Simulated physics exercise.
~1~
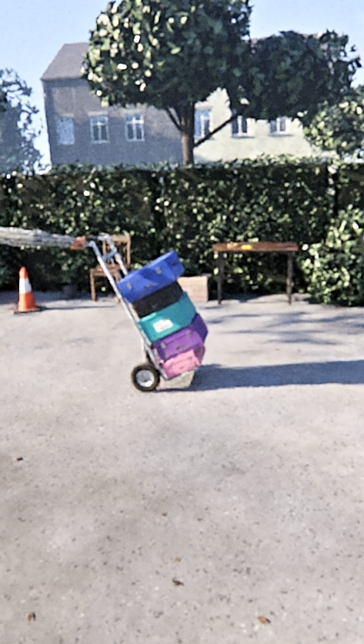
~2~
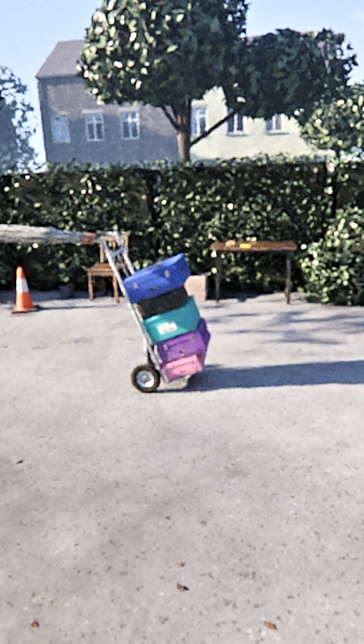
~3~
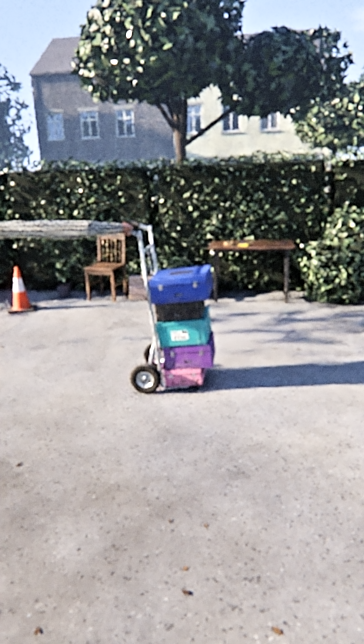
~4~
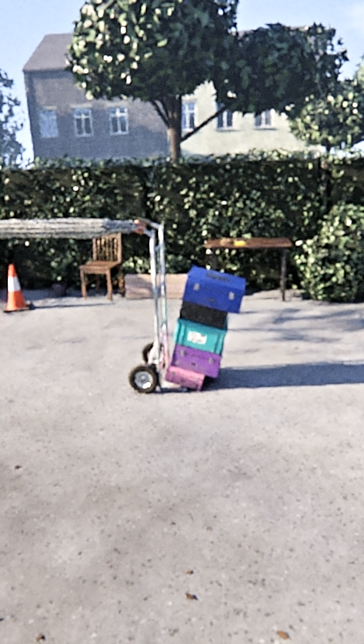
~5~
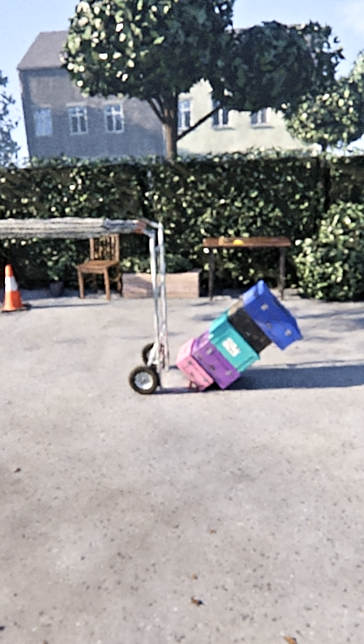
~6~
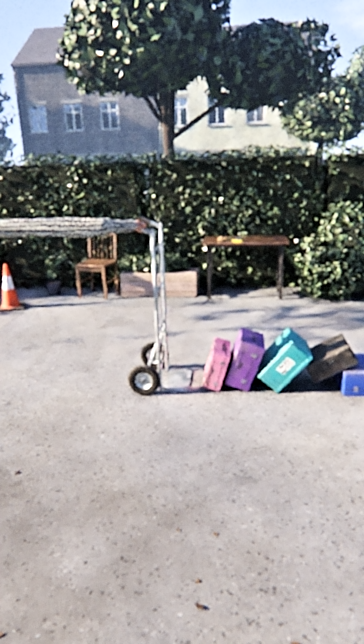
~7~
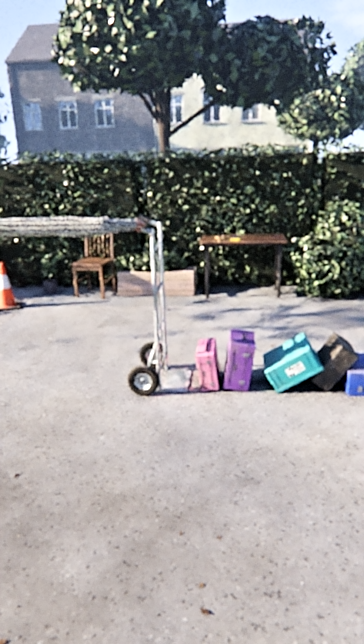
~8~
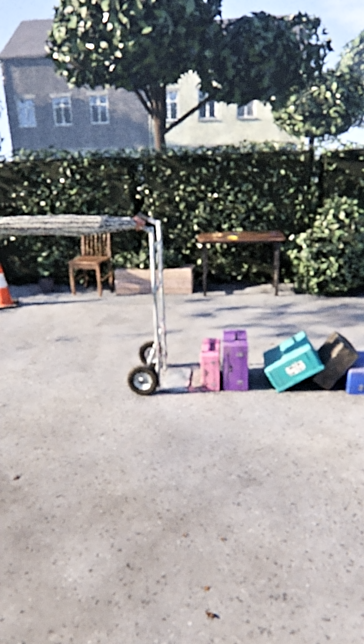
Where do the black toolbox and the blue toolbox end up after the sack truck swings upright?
Both end up on the ground to the right, away from the sack truck, with the blue toolbox farthest out and the black one just beside it.
The video shows a tilted sack truck stacked with colourful boxes swinging upright on pavement before a hedge, then standing still as the stack topples right; the pink and purple toolboxes end on end nearest it, with the turquoise, black and blue boxes strewn beyond.
